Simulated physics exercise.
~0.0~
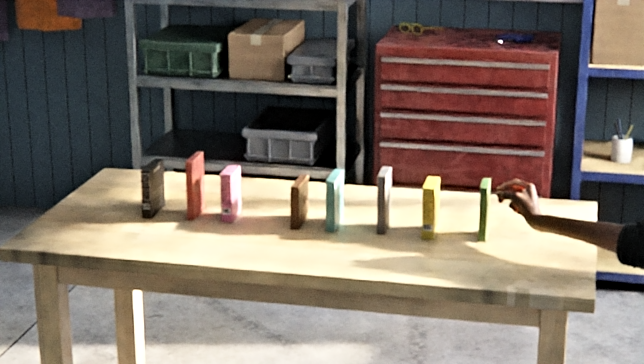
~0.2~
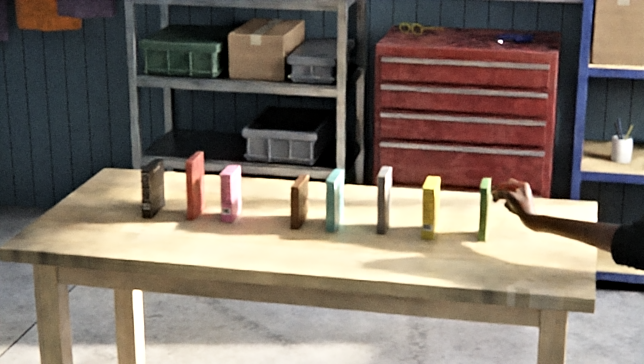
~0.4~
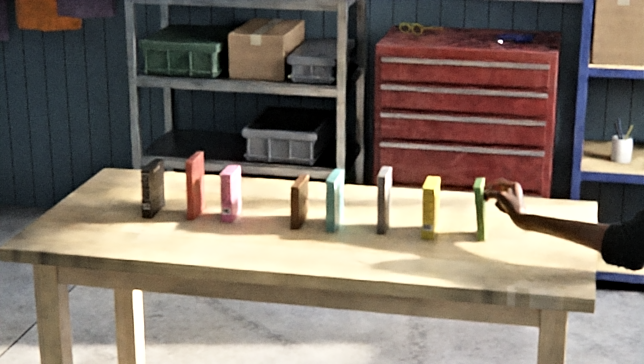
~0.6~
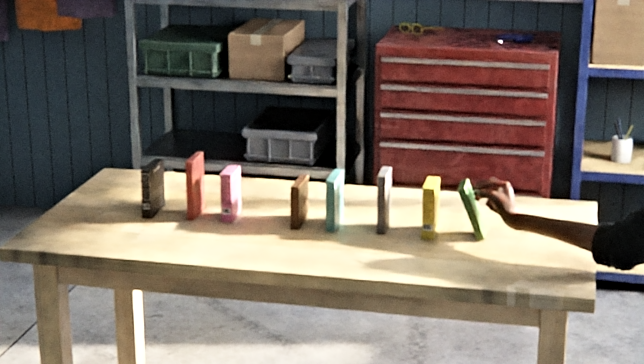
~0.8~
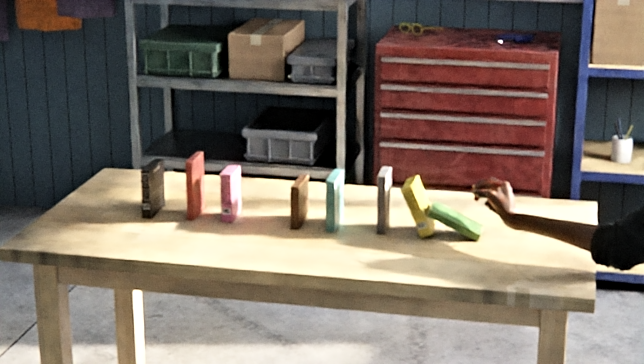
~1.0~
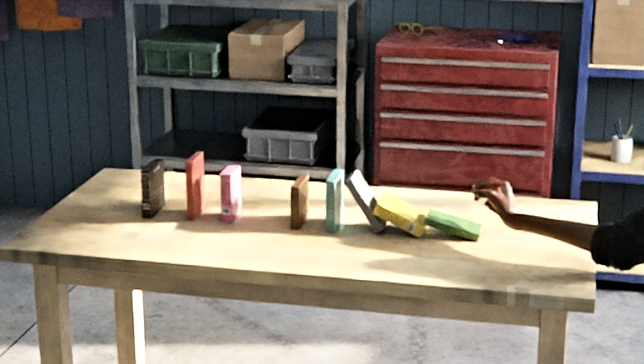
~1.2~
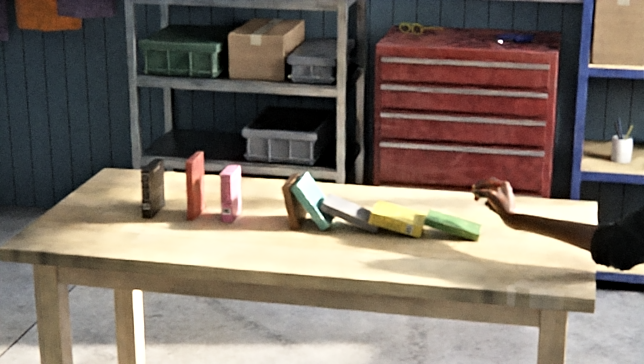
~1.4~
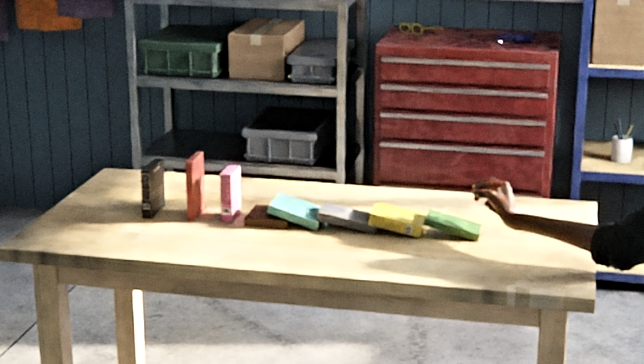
A hand tipped the green block at the right end of a row on a wooden table, and the yellow, grey, turquoise and brown pieces toppled leftward in turn, while the pink, red and black ones at the left stayed standing.
